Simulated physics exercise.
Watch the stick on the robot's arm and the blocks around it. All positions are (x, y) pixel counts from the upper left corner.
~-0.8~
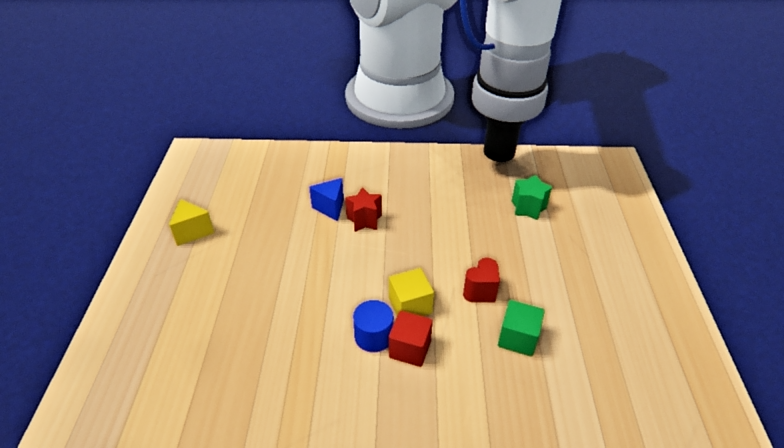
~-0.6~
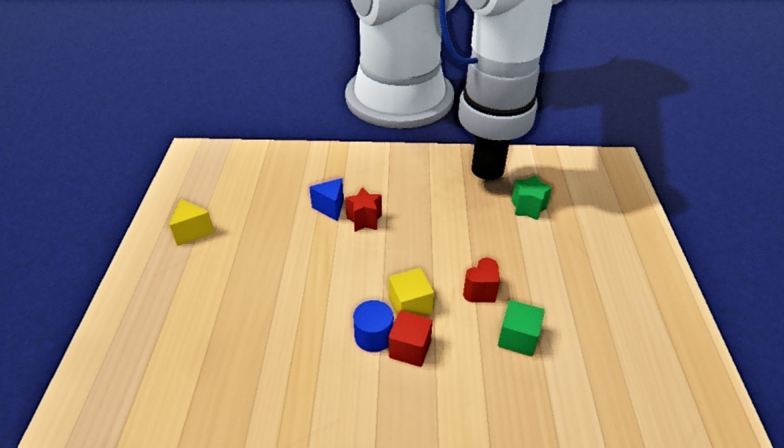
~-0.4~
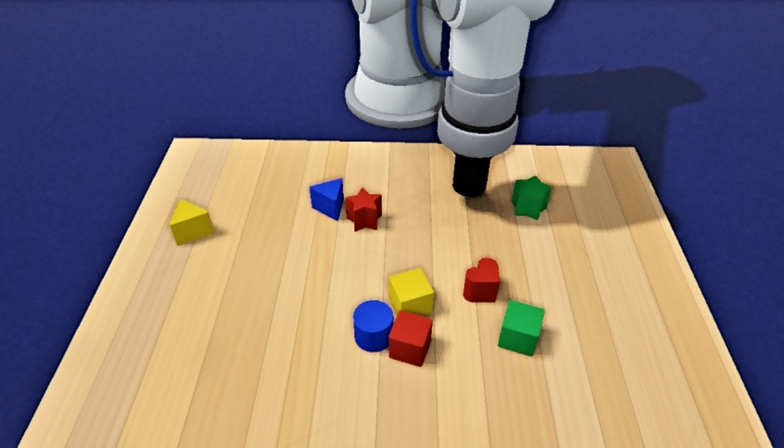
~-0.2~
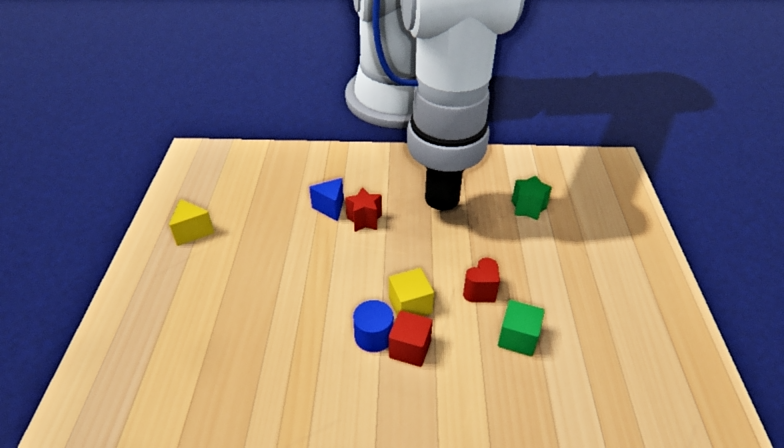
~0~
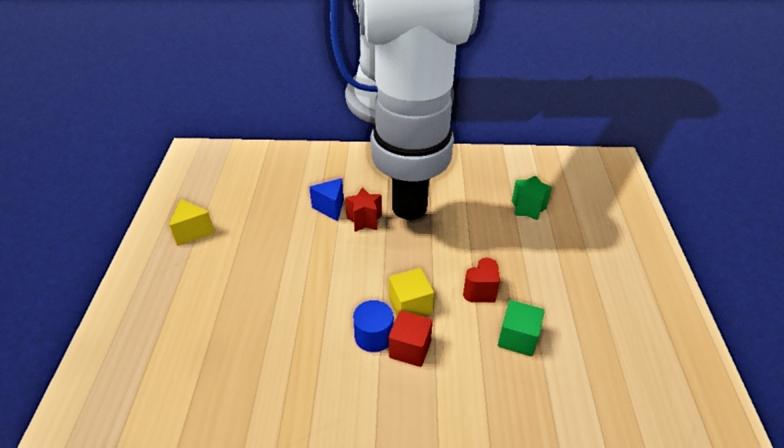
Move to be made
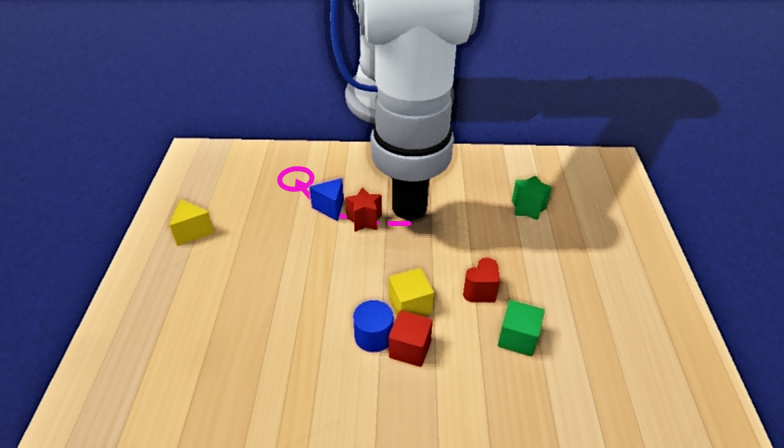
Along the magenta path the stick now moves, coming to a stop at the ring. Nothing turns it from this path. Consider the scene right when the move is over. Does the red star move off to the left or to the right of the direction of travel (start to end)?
Over to the left.
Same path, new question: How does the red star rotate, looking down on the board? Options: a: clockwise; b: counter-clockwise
b
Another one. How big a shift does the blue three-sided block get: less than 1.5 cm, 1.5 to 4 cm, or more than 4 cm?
It gets moved over 4 cm.
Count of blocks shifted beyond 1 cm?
The number will come to 2.
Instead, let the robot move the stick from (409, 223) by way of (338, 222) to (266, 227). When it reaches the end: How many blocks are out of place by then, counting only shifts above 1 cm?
The count will be 2.
The line goes from (409, 223) through (359, 221) and (319, 204) to (296, 179).
What follows on the original path. One third of the way, stick (358, 205); blue three-sided block (310, 185), turned 35° clockwise; red star (328, 198).
Two thirds of the way, stick (317, 189); blue three-sided block (268, 174), turned 25° clockwise; red star (286, 184), turned 15° anticlockwise.
At the end, stick (294, 164); blue three-sided block (244, 172); red star (272, 173), turned 60° anticlockwise.
